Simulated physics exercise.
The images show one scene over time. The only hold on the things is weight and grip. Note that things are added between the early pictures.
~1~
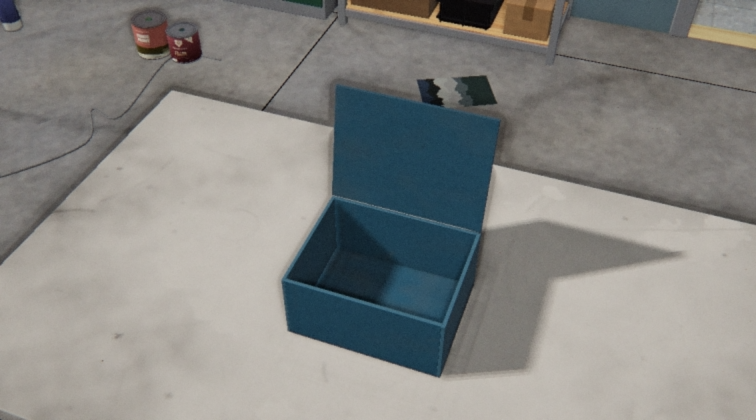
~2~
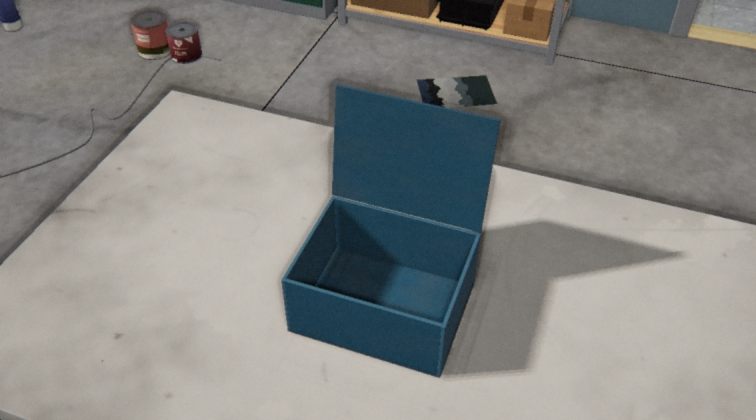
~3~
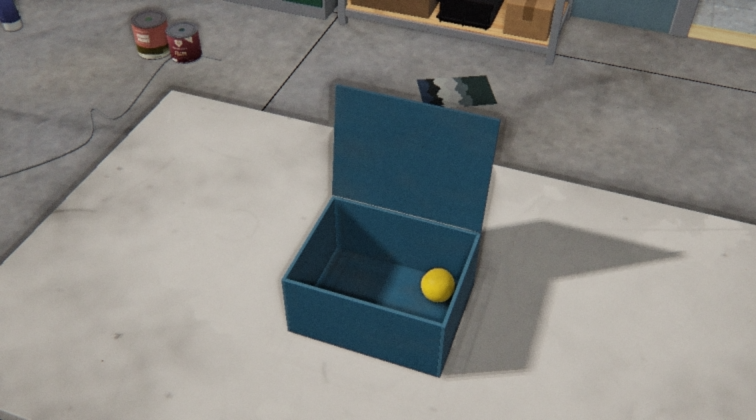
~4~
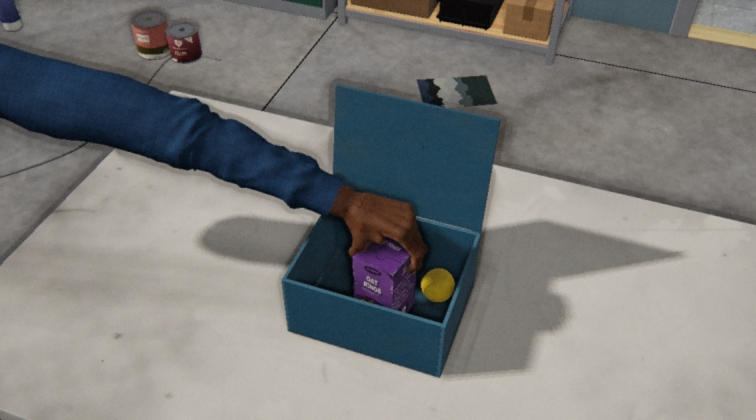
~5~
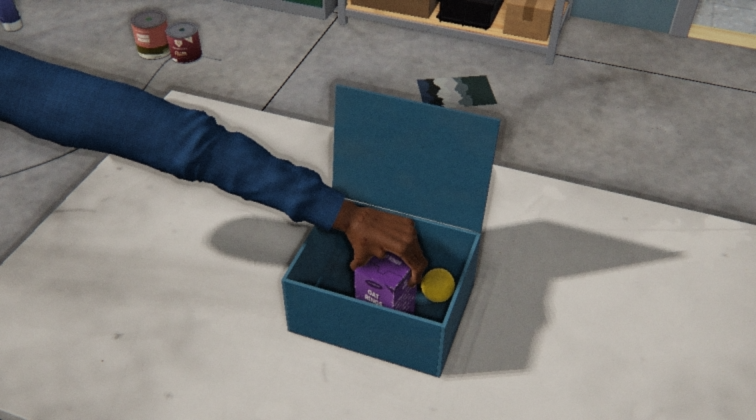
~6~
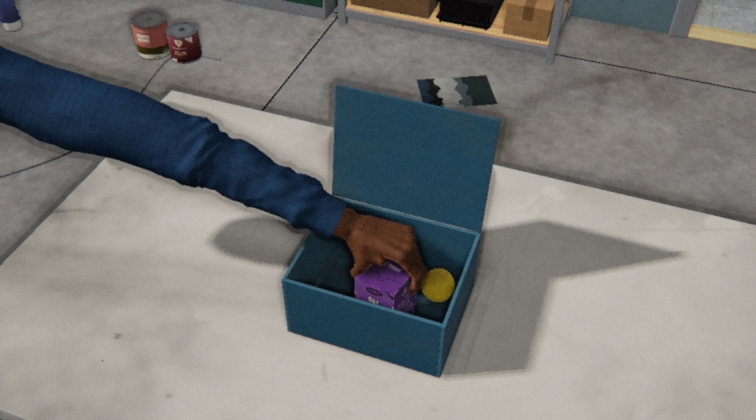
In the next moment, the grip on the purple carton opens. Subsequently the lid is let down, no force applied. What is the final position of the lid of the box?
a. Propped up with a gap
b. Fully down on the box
a, propped up with a gap.
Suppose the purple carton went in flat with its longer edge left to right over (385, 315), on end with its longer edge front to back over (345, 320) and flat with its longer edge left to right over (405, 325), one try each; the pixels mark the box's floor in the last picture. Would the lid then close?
Going through the three tries, the lid settles all the way, then hangs open, then settles all the way.
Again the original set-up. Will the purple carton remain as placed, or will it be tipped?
The purple carton stays as placed.
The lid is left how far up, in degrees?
Measured angle - around 8°.
Then, 1.50 s later than the last frame, lid 65° above the rim.
Then, 1.90 s later than the last frame, lid 25° above the rim.
When it is over, lid 9° above the rim; both as before. End places, in pixels of the last picture, purple carton near (386, 300).
